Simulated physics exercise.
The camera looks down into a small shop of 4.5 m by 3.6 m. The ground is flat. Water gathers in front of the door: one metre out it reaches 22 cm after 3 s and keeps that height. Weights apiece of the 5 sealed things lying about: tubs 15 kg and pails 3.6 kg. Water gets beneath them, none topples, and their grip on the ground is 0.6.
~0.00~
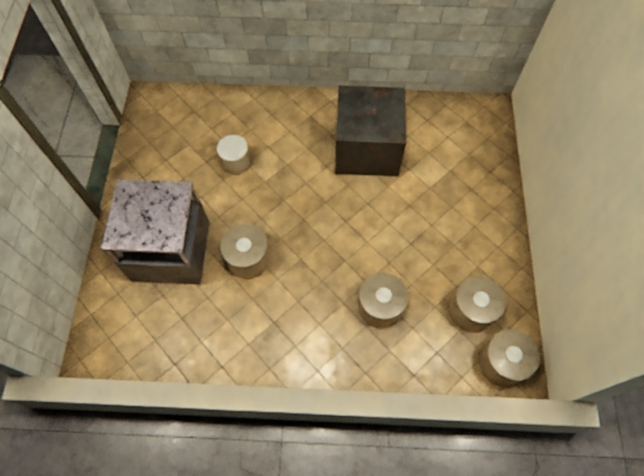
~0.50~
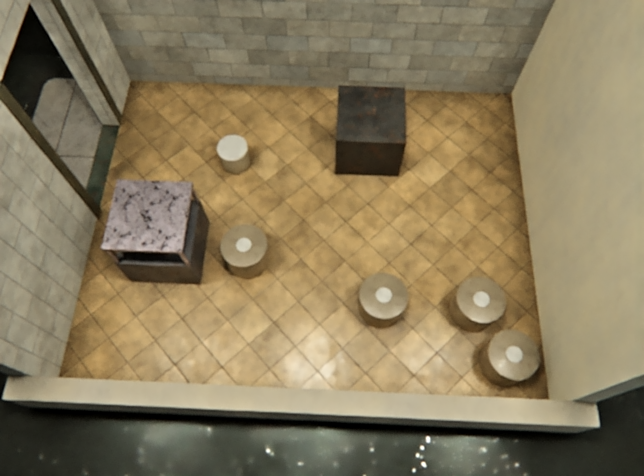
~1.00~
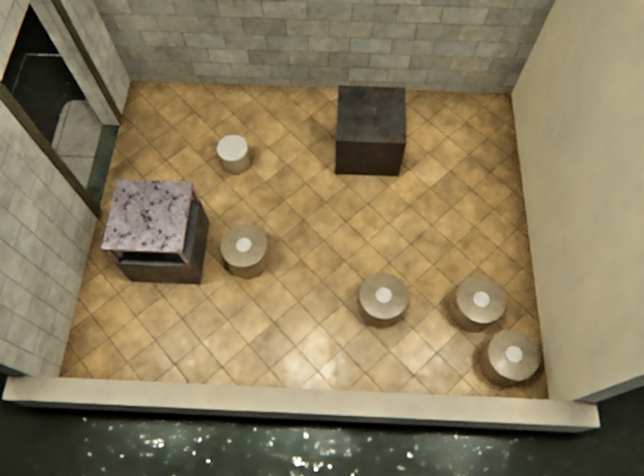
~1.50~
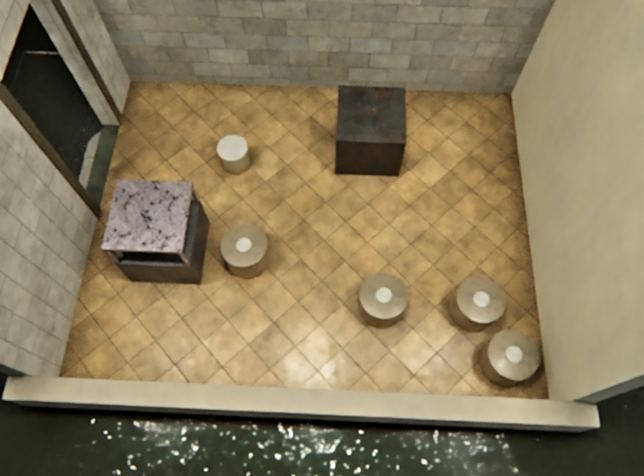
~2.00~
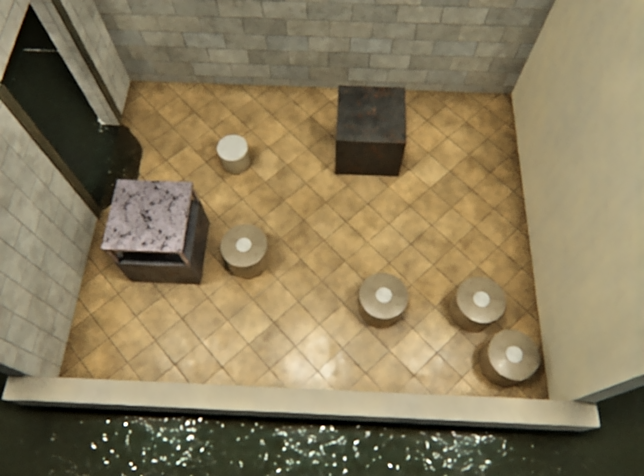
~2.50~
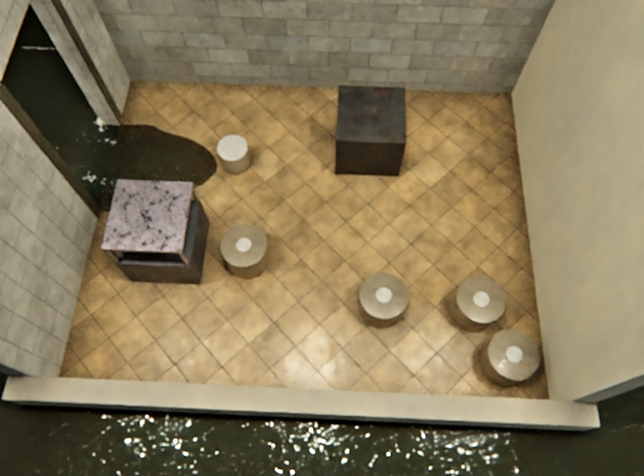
A small tiled room with grey brick at the back and a cream wall on the right is seen from above by a still camera. A speckled pinkish block and a dark block stand at left and upper centre, with a small white cylinder and four tan round tubs around them. Dark, glinting water covers the paving outside, then slides through the left doorway and spreads toward the white cylinder, while the objects stay put.
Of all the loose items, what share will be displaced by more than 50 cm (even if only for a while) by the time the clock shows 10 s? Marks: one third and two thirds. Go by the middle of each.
That comes to between one and two thirds.
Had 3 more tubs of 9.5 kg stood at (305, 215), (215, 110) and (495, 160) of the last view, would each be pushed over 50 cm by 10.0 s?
In that order: Over, past it, more.
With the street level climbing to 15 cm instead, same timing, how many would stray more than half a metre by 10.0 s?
In that case 1 of them.
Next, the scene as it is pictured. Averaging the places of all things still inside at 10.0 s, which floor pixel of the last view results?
At about (396, 275).
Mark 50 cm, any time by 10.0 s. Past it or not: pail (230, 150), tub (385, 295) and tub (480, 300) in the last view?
In that order: Over, short of it, more.
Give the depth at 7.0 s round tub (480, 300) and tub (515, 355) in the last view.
About 5 and 4 cm.
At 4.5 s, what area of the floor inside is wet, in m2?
Roughly 7.5 m2.
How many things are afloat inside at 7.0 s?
At that moment 1.
After 3.5 s 0 of 5 are over 50 cm from their spots; 0 afloat.
After 4.5 s 1 of 5 are over 50 cm from their spots; 1 afloat.
After 7.0 s 1 of 5 are over 50 cm from their spots; 1 afloat.
After 10.0 s 2 of 5 are over 50 cm from their spots, and 2 have been at some point; 3 afloat.
